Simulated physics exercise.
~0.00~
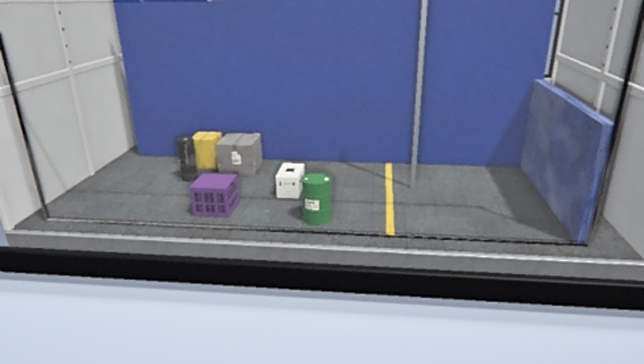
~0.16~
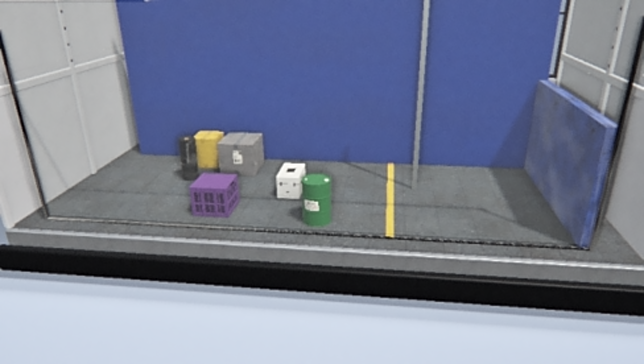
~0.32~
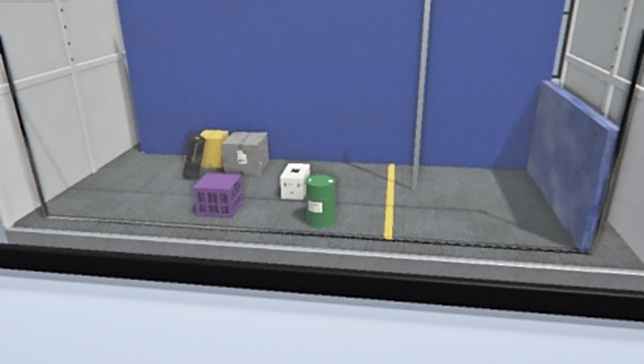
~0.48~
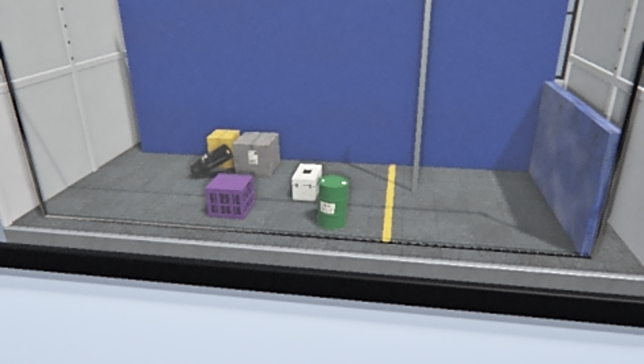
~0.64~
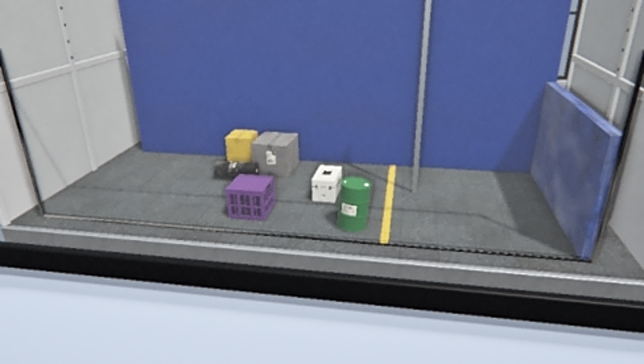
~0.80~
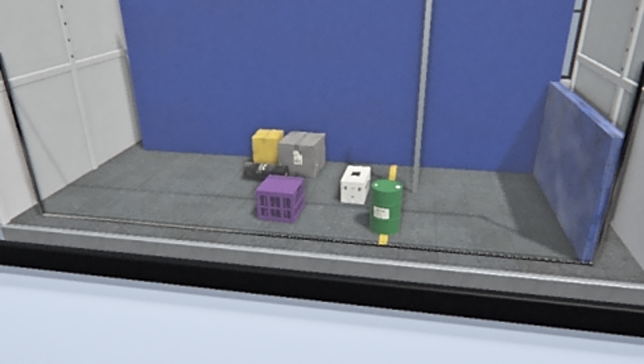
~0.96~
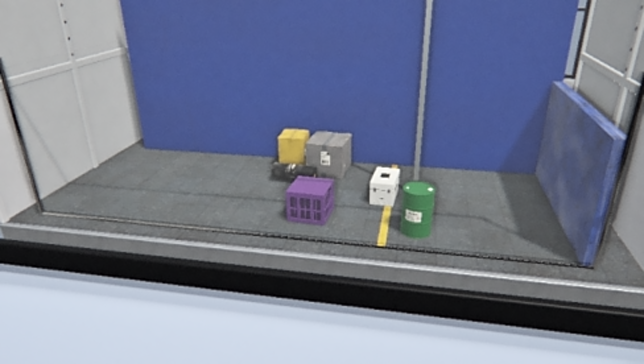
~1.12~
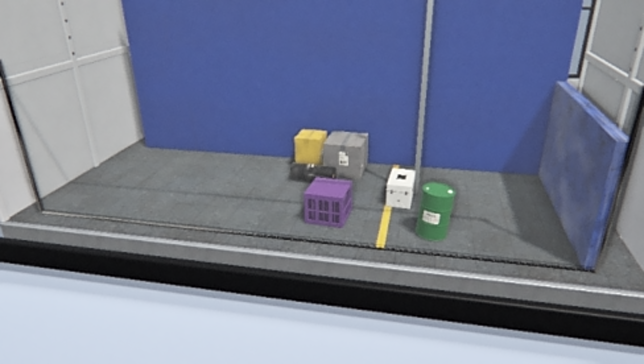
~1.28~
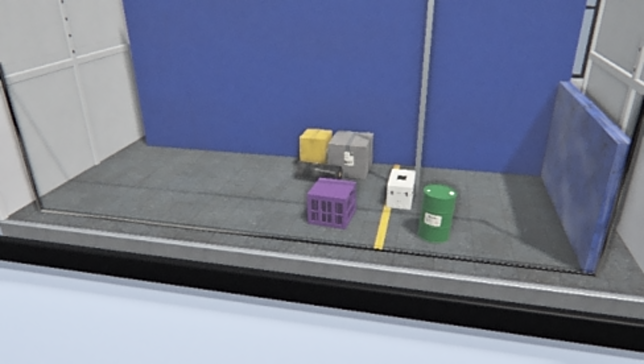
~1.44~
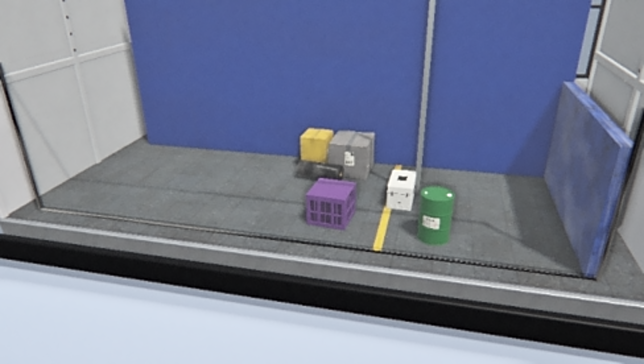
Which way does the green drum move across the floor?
The green drum slides to the right, staying upright as it goes.
